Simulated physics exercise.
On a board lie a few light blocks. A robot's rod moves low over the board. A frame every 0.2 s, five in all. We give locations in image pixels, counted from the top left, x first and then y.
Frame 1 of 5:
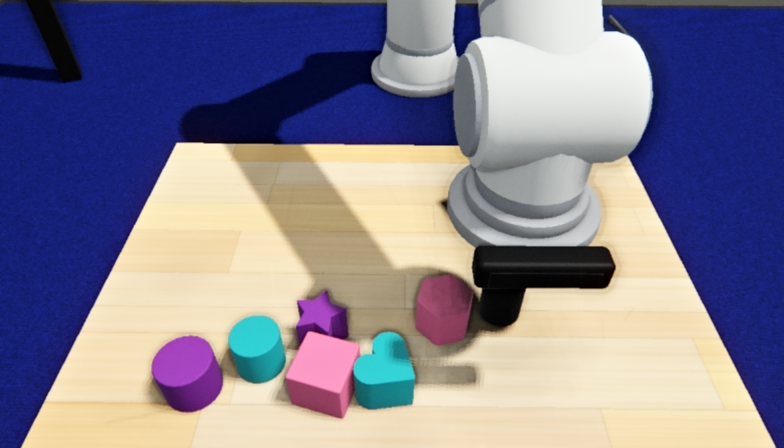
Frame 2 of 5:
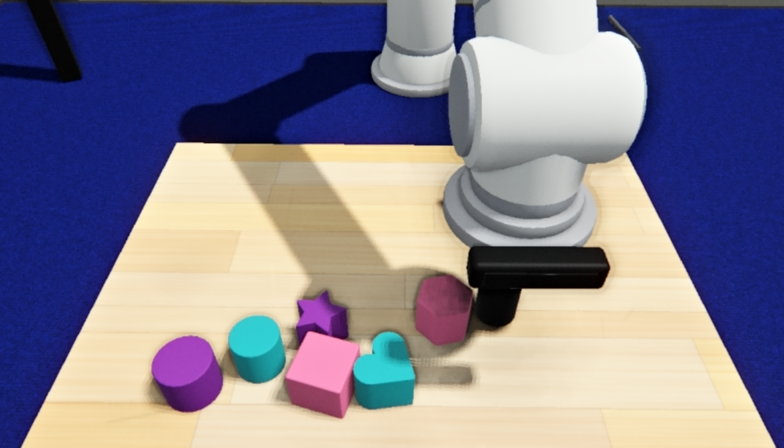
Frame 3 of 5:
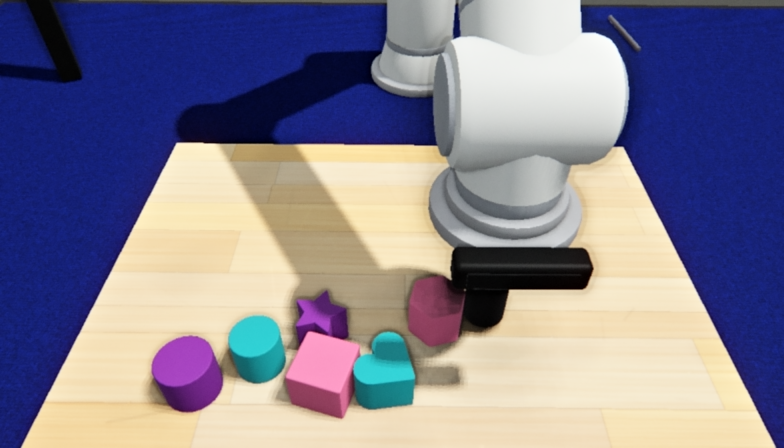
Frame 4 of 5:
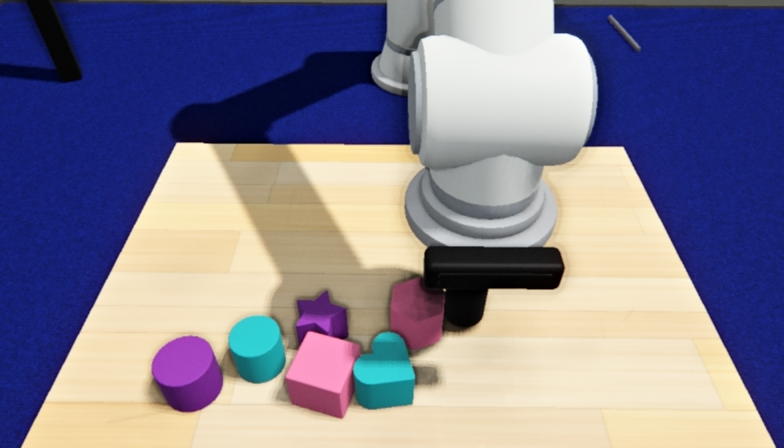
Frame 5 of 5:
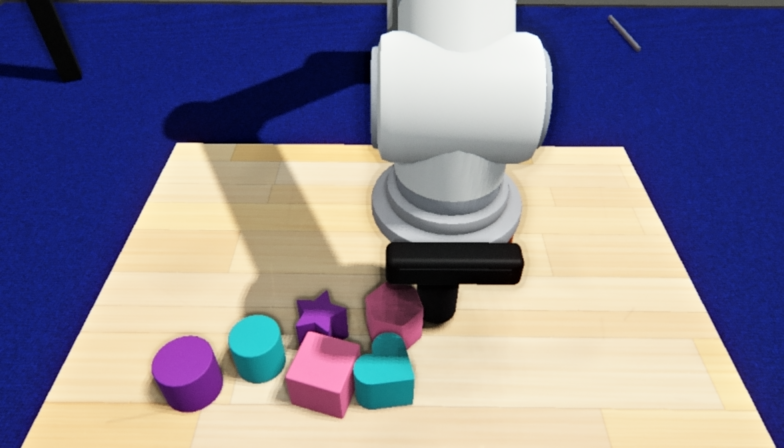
Robot arm sliding left over a wooden board, its black rod pushing a pink hexagon leftward while the other blocks stay still.
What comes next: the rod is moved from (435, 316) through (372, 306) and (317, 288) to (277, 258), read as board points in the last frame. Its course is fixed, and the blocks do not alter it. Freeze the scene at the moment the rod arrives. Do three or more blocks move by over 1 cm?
No, it doesn't check out.
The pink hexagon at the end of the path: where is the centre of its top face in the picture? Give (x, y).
At (353, 315).
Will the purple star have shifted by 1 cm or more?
Yes
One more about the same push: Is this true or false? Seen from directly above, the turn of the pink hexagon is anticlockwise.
True.
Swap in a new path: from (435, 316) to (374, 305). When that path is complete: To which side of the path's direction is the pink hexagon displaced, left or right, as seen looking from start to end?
Displaced left.
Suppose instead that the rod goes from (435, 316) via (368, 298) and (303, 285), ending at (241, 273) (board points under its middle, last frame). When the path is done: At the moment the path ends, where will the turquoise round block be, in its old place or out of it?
It keeps its position.
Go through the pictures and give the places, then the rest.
The first picture shows rod tip (499, 311); block tops, purple star (319, 310); turquoise heart-shaped block (385, 360); pink hexagon (446, 295).
The second picture shows rod (495, 311); blocks unchanged.
The third picture shows rod (483, 312); pink hexagon (438, 296).
The fourth picture shows rod (463, 311); pink hexagon (418, 298).
The fifth picture shows rod (436, 308); purple star (319, 310); turquoise heart-shaped block (385, 360); pink hexagon (394, 303).
The first path, step by step. One third of the way, rod (371, 299); purple star (300, 313); pink hexagon (355, 314), turned 50° anticlockwise.
Two thirds of the way, rod (314, 279); purple star (298, 314); pink hexagon (353, 315), turned 55° anticlockwise.
At the end, rod (276, 250); purple star (298, 314); turquoise heart-shaped block in place; pink hexagon (353, 315), turned 55° anticlockwise.
